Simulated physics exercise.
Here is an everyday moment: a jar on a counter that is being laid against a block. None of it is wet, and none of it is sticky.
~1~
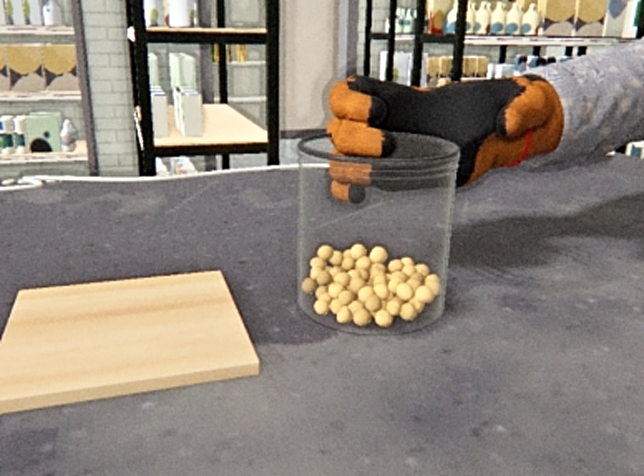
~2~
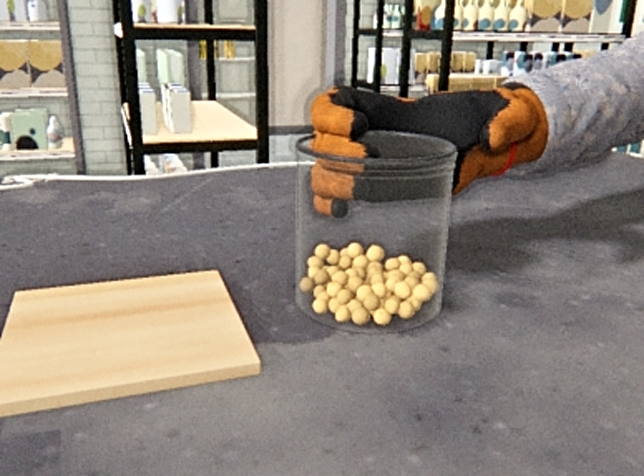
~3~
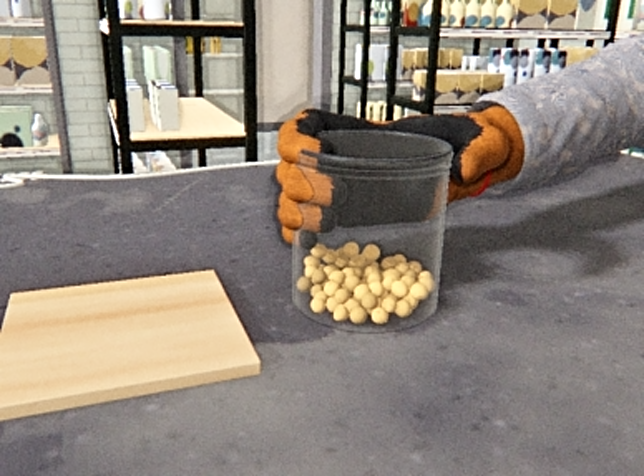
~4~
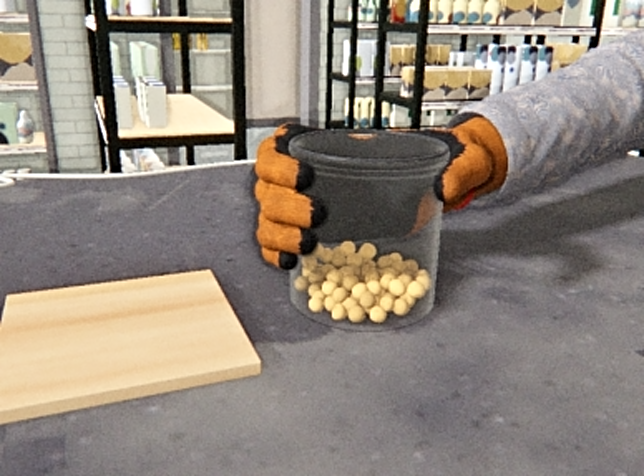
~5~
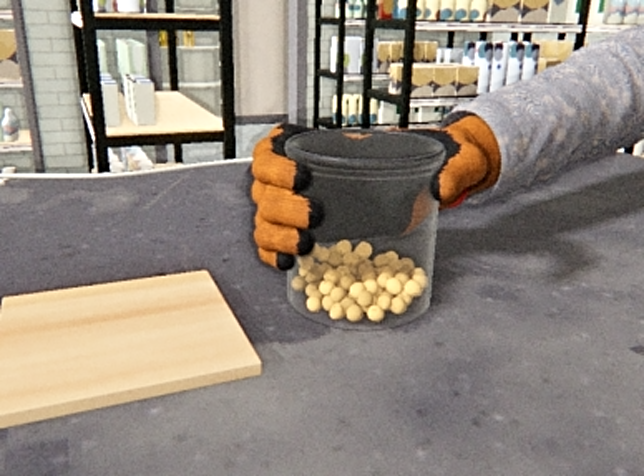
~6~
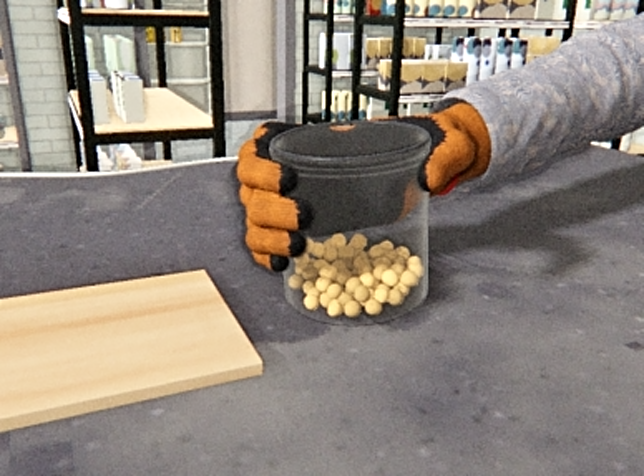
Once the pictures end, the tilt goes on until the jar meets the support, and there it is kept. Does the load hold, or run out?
Resting there: Filling fully retained.
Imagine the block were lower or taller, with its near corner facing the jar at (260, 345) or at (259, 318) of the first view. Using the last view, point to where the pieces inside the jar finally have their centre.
(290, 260), then (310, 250).
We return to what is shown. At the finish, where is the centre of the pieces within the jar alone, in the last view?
Somewhere about (281, 261).
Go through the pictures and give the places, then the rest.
The first frame shows jar at (374, 226), a quarter full of dried chickpeas; block at (127, 328), its top about level with the jar's foot.
The second frame shows jar at (371, 225), upright; rim at (302, 149); top of the contents at (361, 263).
The third frame shows jar at (368, 225), upright; rim at (299, 149); block at (124, 330).
The fourth frame shows jar at (365, 224), upright; rim at (297, 149); top of the contents at (354, 261).
The fifth frame shows jar at (361, 223), upright; rim at (294, 150); block at (121, 333).
The sixth frame shows jar at (353, 217), leaning 5°; rim at (278, 151); block at (121, 334), its top about level with the jar's foot.
Then, 0.62 s after the last picture, the jar leans 41°; everything is still inside.
Then, 1.17 s after the last picture, the jar leans 73°; everything is still inside.
Then, 1.64 s after the last picture, the jar rests on the block at 78°; everything is still inside.
At rest, the jar rests on the block at 78°; everything is still inside.
